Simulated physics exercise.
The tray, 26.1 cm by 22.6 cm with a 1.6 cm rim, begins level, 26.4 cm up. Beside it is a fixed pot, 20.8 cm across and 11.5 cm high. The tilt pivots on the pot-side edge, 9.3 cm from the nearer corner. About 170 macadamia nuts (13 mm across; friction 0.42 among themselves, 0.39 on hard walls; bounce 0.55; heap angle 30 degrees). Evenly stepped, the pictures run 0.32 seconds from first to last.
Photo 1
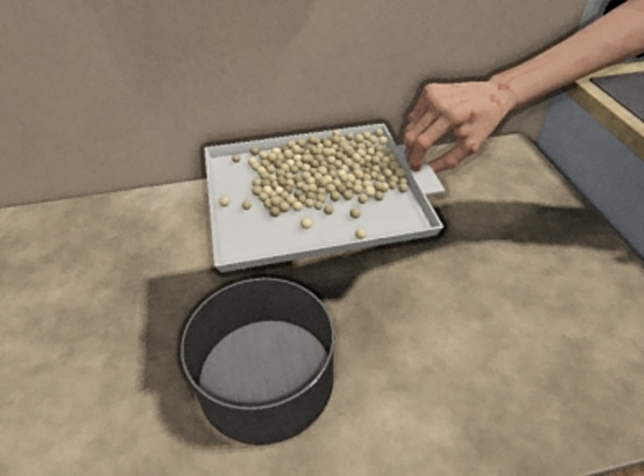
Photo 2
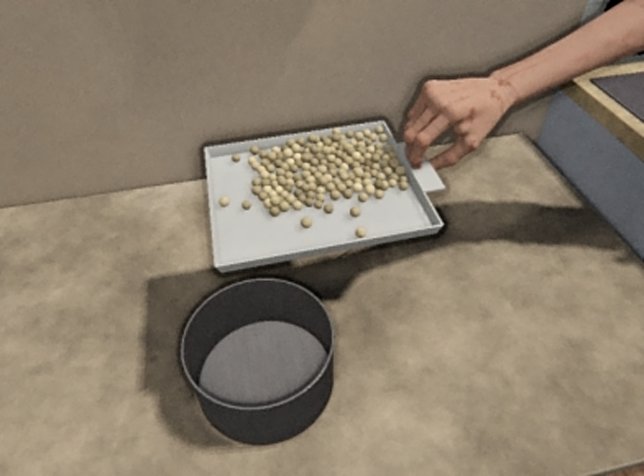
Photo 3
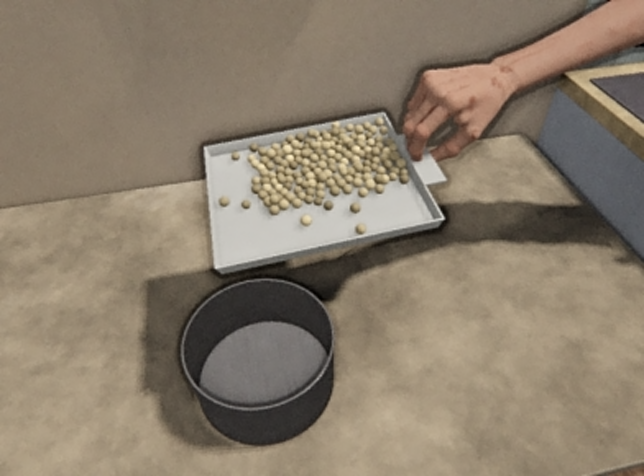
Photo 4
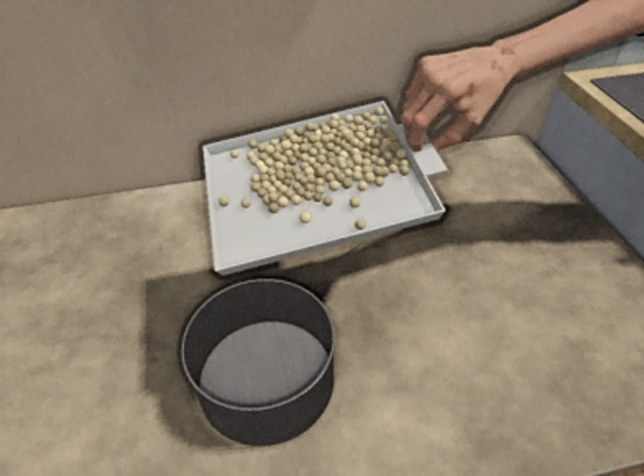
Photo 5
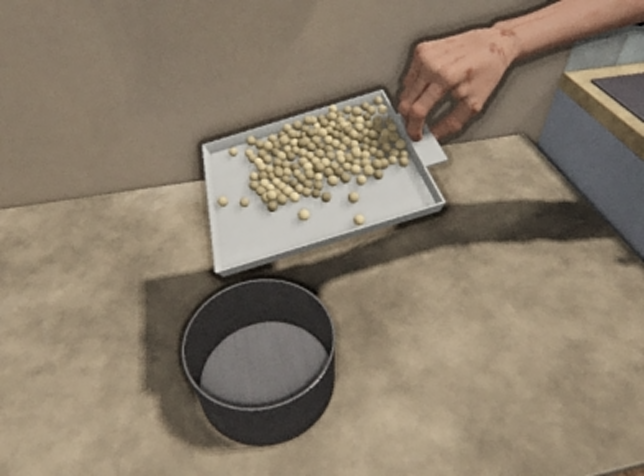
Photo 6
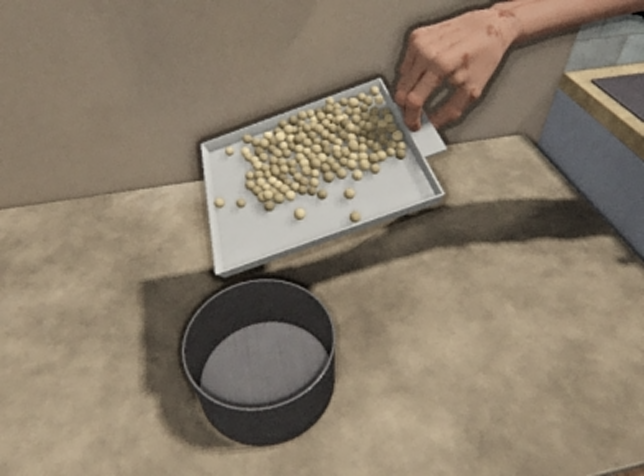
A hand gradually raising the right side of a pale tray of small round nuts behind a dark, empty round pot.
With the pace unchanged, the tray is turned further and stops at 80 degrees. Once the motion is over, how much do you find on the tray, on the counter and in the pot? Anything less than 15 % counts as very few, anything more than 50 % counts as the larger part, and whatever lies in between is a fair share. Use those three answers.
Tray: Very few. Counter: A fair share. Pot: The larger part.
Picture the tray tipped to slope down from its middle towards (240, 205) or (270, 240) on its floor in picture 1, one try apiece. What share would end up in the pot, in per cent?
That would be close to 25 per cent, then close to 100 per cent.
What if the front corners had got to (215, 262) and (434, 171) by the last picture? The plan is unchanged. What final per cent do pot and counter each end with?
Pot 10; counter 90.
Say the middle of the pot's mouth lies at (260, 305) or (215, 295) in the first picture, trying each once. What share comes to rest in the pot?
Some 65 and 80 per cent.
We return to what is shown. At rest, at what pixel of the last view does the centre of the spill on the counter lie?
It comes to rest with its centre close to (135, 359).
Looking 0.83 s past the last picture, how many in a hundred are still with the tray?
About 80 per cent.
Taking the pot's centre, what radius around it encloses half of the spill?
I'd say close to 24 centimetres.
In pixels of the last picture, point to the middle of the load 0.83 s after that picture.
Close to pixel (215, 211).
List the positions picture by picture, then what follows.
The first picture shows tray tilt 0 degrees, front corners at (219, 262) and (438, 225); middle of the pieces at (322, 171); pot at (258, 336).
The second picture shows tray tilt 1 degrees, front corners at (219, 263) and (438, 223); middle of the pieces at (322, 170).
The third picture shows tray tilt 4 degrees, front corners at (219, 264) and (439, 217), lowest corner left front; middle of the pieces at (322, 166).
The fourth picture shows tray tilt 8 degrees, front corners at (219, 266) and (440, 209), lowest corner left front; middle of the pieces at (321, 160).
The fifth picture shows tray tilt 12 degrees, front corners at (219, 268) and (440, 201), lowest corner left front; middle of the pieces at (319, 154).
The sixth picture shows tray tilt 16 degrees, front corners at (219, 270) and (439, 193), lowest corner left front; middle of the pieces at (316, 150); pot at (259, 337).
Then, 0.50 s after the last picture, tilt 46 degrees; the tray holds 95 %, the pot 0 %.
Then, 0.83 s after the last picture, tilt 67 degrees; the tray holds 80 %, the pot 10 %.
Then, 1.26 s after the last picture, tilt 80 degrees; the tray holds 25 %, the pot 40 %.
In the end, tray 0 %, counter 30 %, pot 70 %.
